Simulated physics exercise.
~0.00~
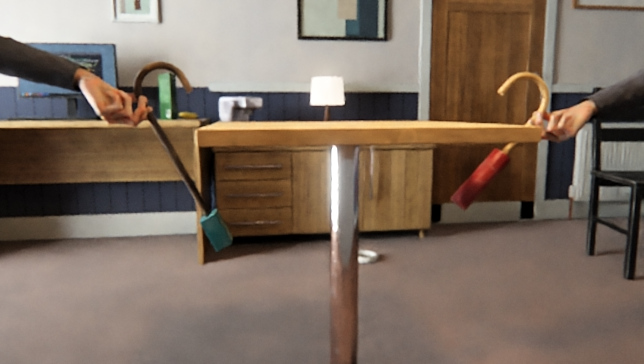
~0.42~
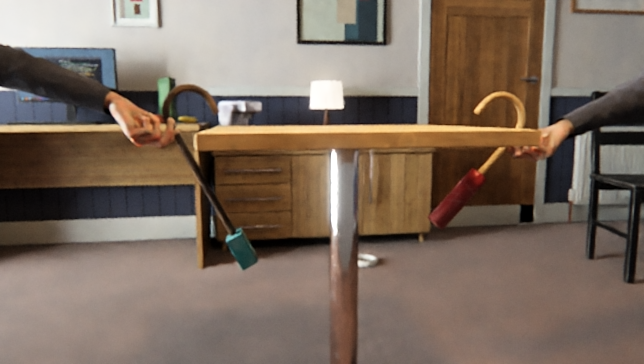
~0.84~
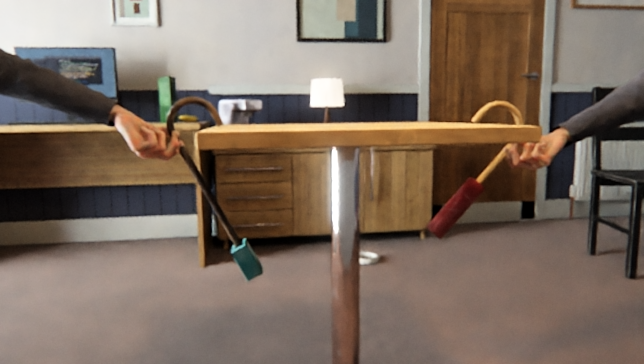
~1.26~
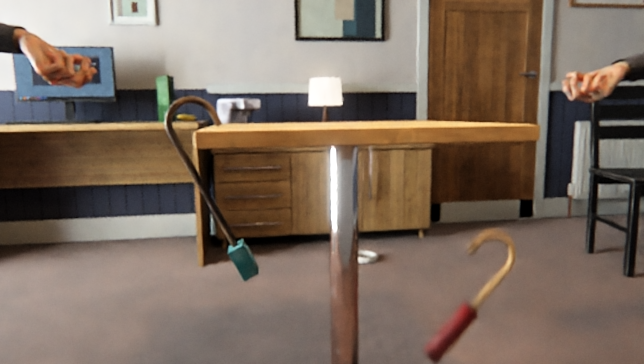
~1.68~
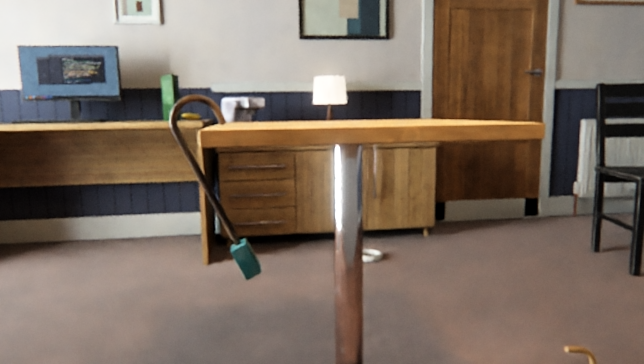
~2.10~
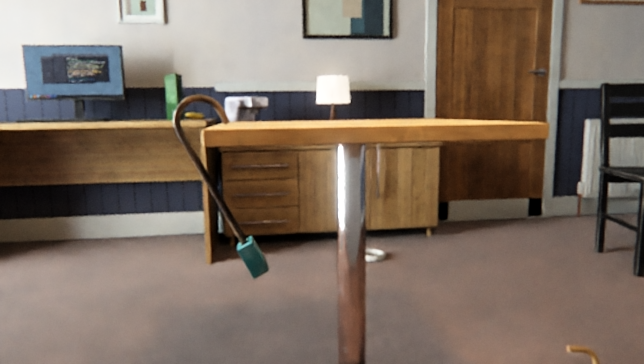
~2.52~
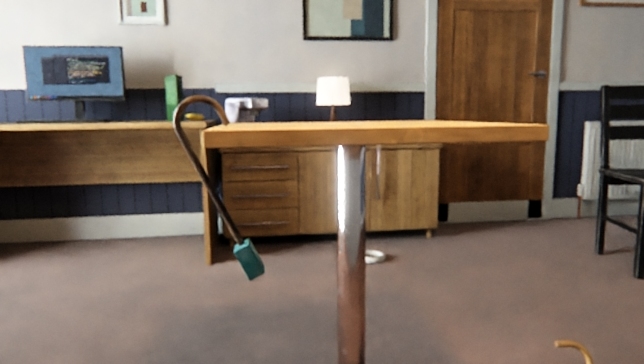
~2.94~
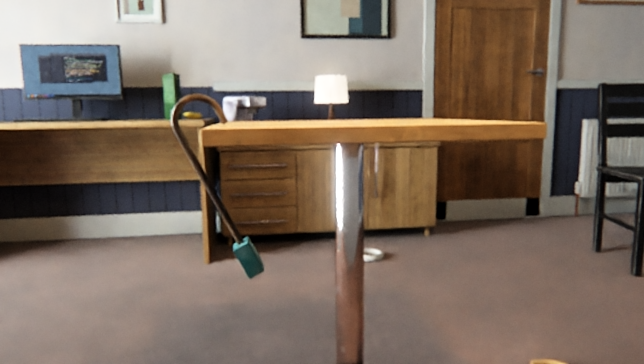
In an office-like room with dark wall panelling, a slightly swaying camera faces a wooden table top on a shiny metal post, with a desk, a lamp and a door behind. At the left edge a hand holds a dark hooked handle with a turquoise brush end, while at the right another holds a pale hooked handle with a red end. Both hands bring the hooks to the table's edges, then let go and draw back. The turquoise one stays hanging, but the red one slips off and falls, leaving only its pale curve showing low at right.
